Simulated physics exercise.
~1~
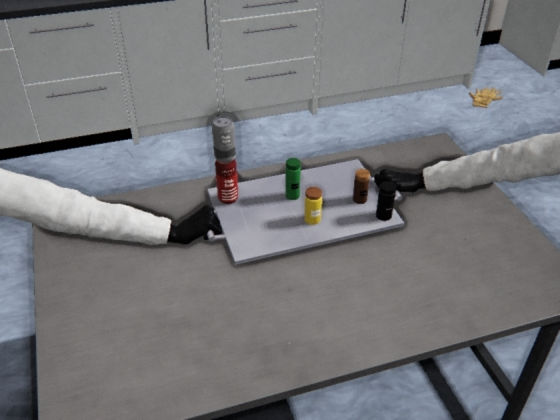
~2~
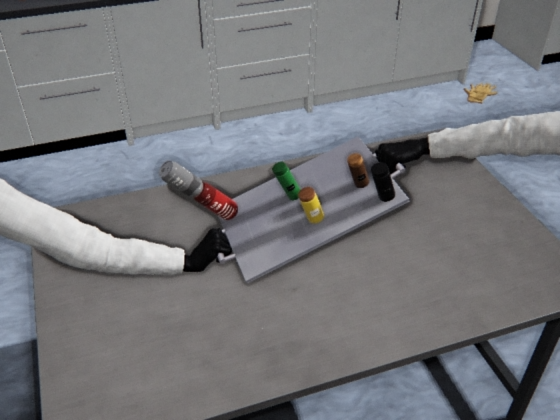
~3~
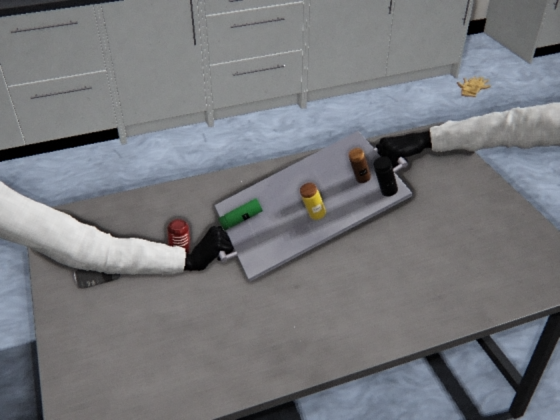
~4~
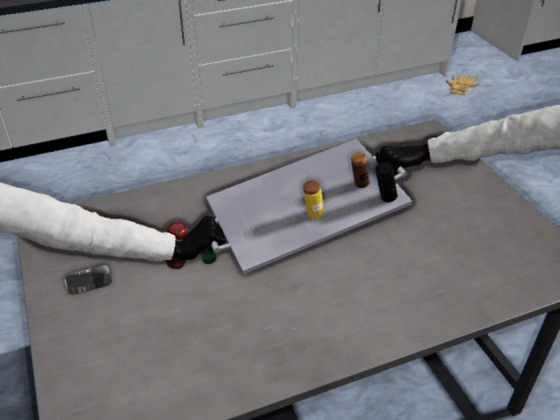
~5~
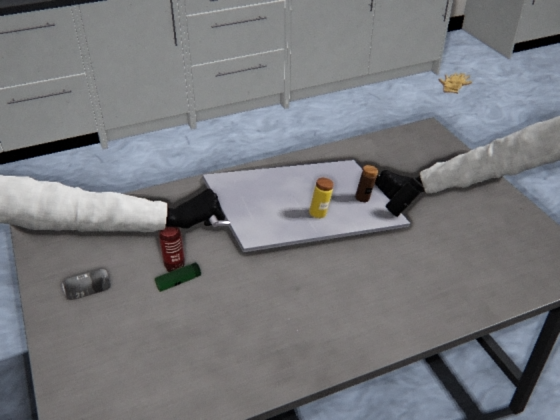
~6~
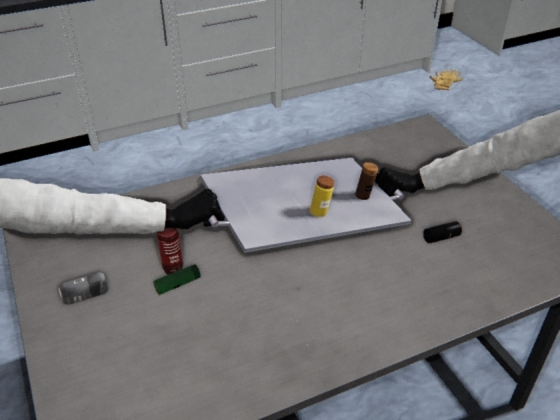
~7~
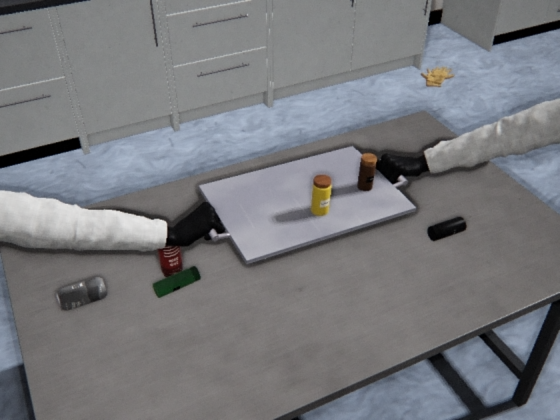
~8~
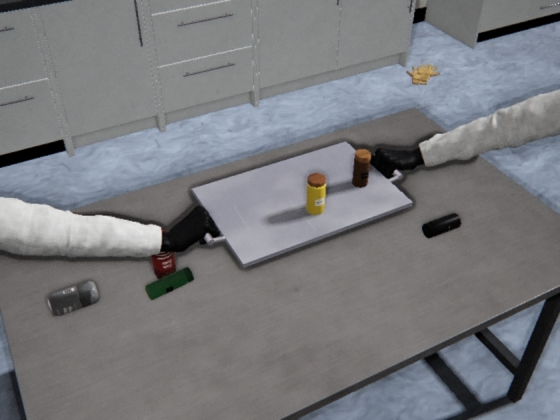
Two hands tilt a tray, and four of the six containers on it topple off.
